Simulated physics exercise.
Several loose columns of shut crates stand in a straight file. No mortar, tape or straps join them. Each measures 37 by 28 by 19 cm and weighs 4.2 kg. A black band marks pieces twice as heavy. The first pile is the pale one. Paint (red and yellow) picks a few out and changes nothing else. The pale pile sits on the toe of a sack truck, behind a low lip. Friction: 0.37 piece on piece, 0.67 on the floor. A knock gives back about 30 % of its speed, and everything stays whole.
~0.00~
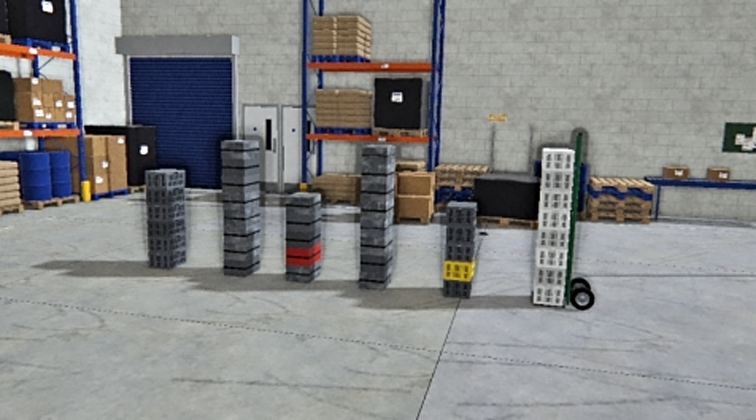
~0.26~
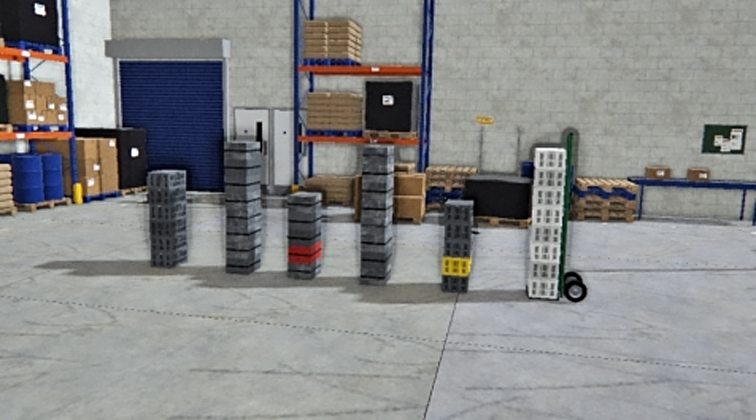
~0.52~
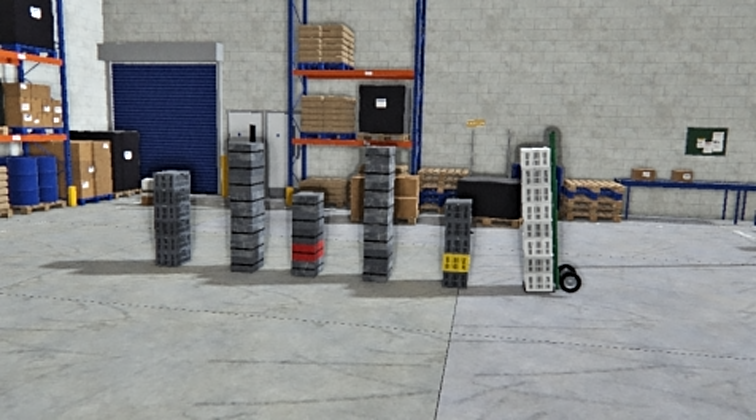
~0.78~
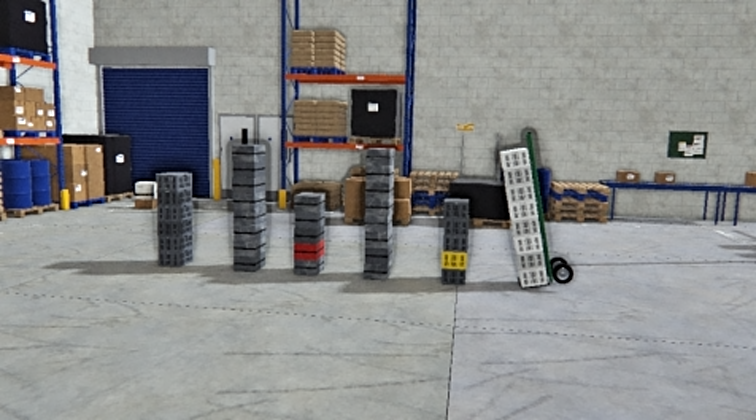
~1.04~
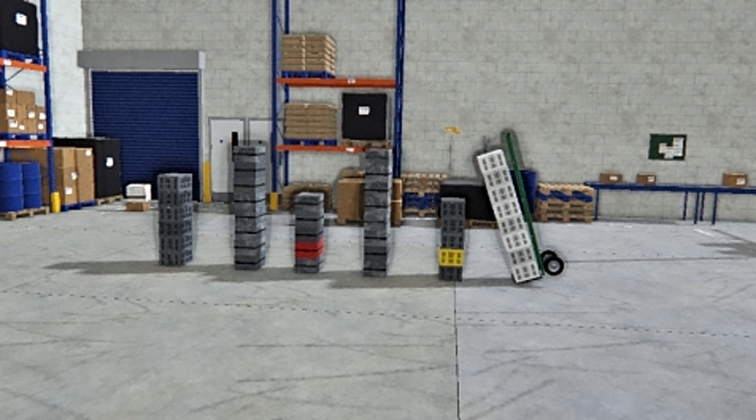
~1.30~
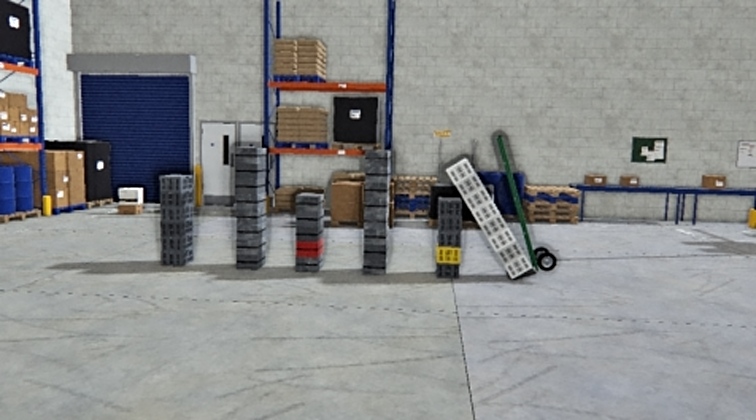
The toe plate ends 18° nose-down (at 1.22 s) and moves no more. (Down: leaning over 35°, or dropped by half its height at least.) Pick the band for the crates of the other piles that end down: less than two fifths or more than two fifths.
It comes to less than two fifths.
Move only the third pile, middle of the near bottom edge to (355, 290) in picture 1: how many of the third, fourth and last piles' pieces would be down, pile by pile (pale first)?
Then third 0, fourth 0, last 0.
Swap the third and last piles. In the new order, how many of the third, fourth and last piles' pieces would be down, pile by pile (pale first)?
Then third 0, fourth 0, last 0.
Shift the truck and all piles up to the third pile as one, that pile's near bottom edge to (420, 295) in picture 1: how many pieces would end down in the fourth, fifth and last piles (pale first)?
Then fourth 0, fifth 0, last 0.
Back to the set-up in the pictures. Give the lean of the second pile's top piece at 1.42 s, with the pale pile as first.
Roughly 0° from upright.
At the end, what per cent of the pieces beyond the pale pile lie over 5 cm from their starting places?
10 per cent.
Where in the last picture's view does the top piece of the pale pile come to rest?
Near (394, 261).
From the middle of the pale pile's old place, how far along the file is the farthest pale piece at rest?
Some 160 cm.
By 1.42 s, 8 of the pale pile down; none of the 32 other crates down, 1 disturbed.
By 1.64 s, 8 of the pale pile down; none of the 32 other crates down, 5 disturbed; yellow crate tilted 5°.
By 1.88 s, 8 of the pale pile down; none of the 32 other crates down, 5 disturbed; yellow crate tilted 19°.
By 2.16 s, 8 of the pale pile down; 4 of the 32 other crates down; yellow crate tilted 61°, 12 cm lower.
When it is over (3.4 s), 8 of the pale pile down; 4 of the 32 other crates down; yellow crate tilted 67°, 12 cm lower; red crate unmoved. That is 12 per cent. In pixels of the last frame, middles, yellow crate near (427, 261), red crate near (310, 247).
